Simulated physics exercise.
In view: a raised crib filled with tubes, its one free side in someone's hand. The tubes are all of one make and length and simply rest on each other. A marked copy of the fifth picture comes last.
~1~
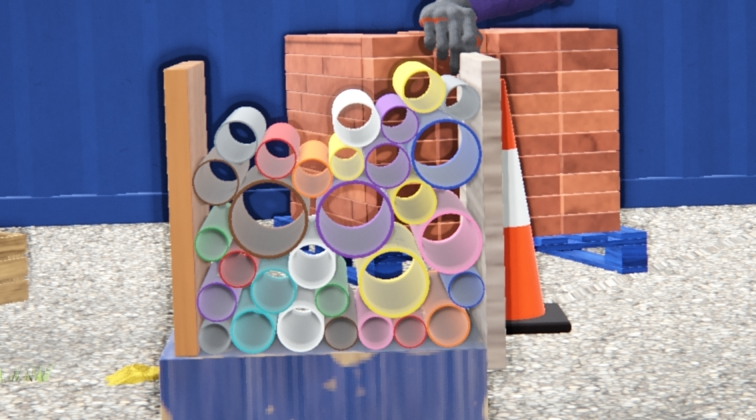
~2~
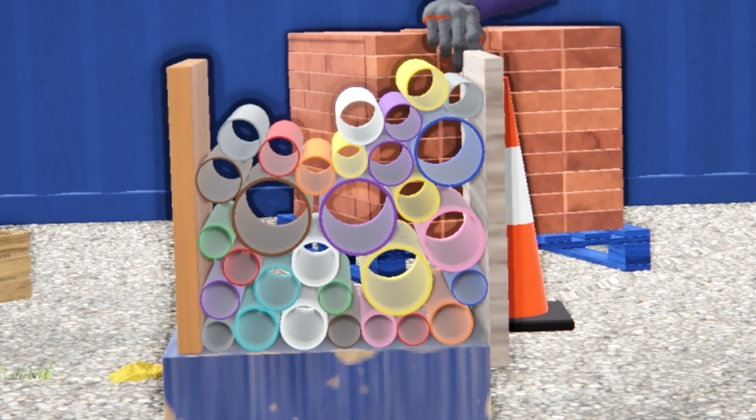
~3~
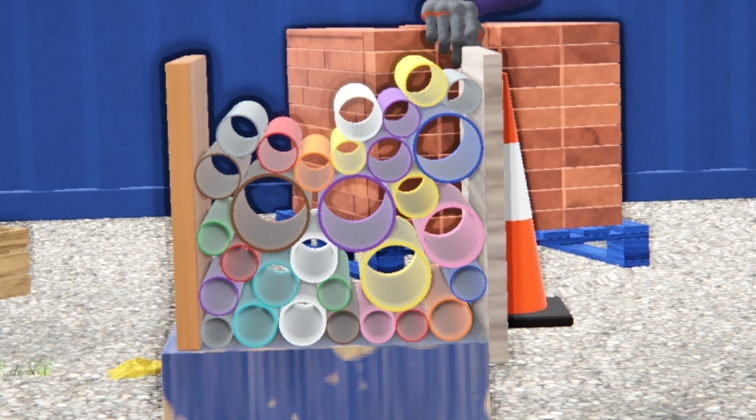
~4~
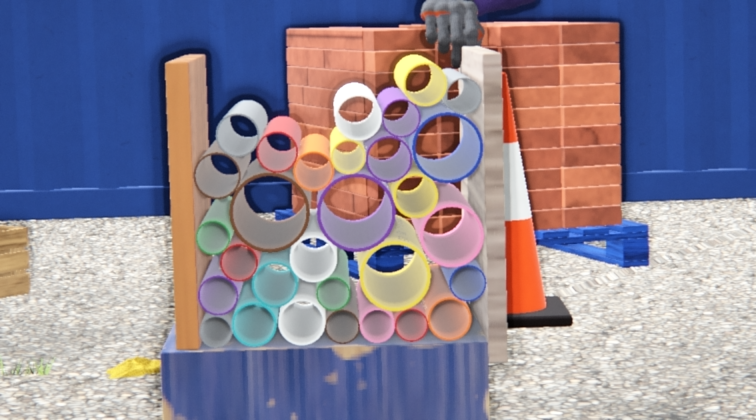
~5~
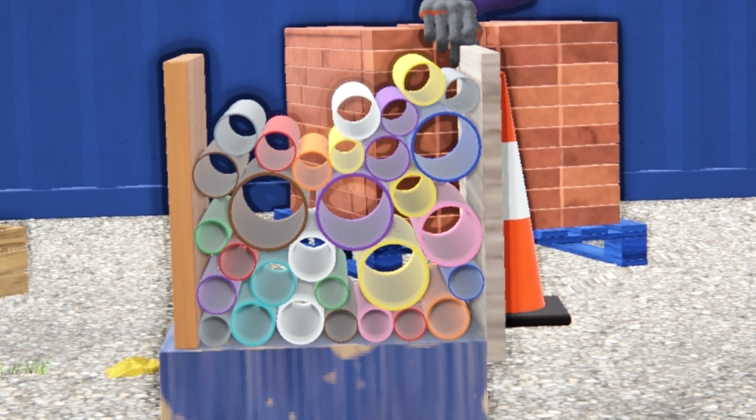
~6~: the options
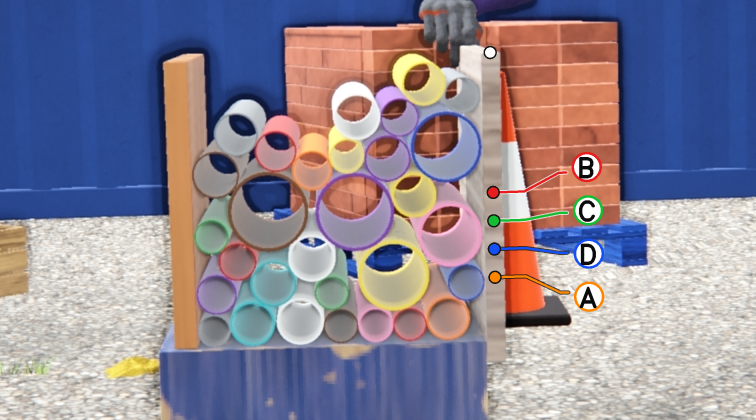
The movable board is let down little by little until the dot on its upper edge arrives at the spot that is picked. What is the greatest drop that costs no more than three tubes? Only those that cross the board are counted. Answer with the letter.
Slide it to B.
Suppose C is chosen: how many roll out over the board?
It comes to four.
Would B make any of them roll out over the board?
Yes, at B.
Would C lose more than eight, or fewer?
It loses fewer than eight.
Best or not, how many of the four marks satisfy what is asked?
One of the four.
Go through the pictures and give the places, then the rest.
The first picture shows a red tube (410, 331); a pink tube (451, 242); a red tube (238, 269).
The second picture shows a red tube (241, 267); an orange tube (316, 175).
The third picture shows a white tube (359, 118); side board (482, 192).
The fourth picture shows a grey tube (216, 332); a red tube (412, 325).
The fifth picture shows a pink tube (450, 235); a red tube (238, 262); an orange tube (312, 170).
On the marked copy, A at (495, 277); B at (493, 193); C at (494, 221); D at (495, 249); the white dot at (490, 52).
Following B. Soon after the start, top of the board (481, 117).
Later, top of the board (483, 191).
In the end, top of the board (483, 192), one out over the board.
As for the rest, A four out over the board; C four out over the board; D four out over the board.
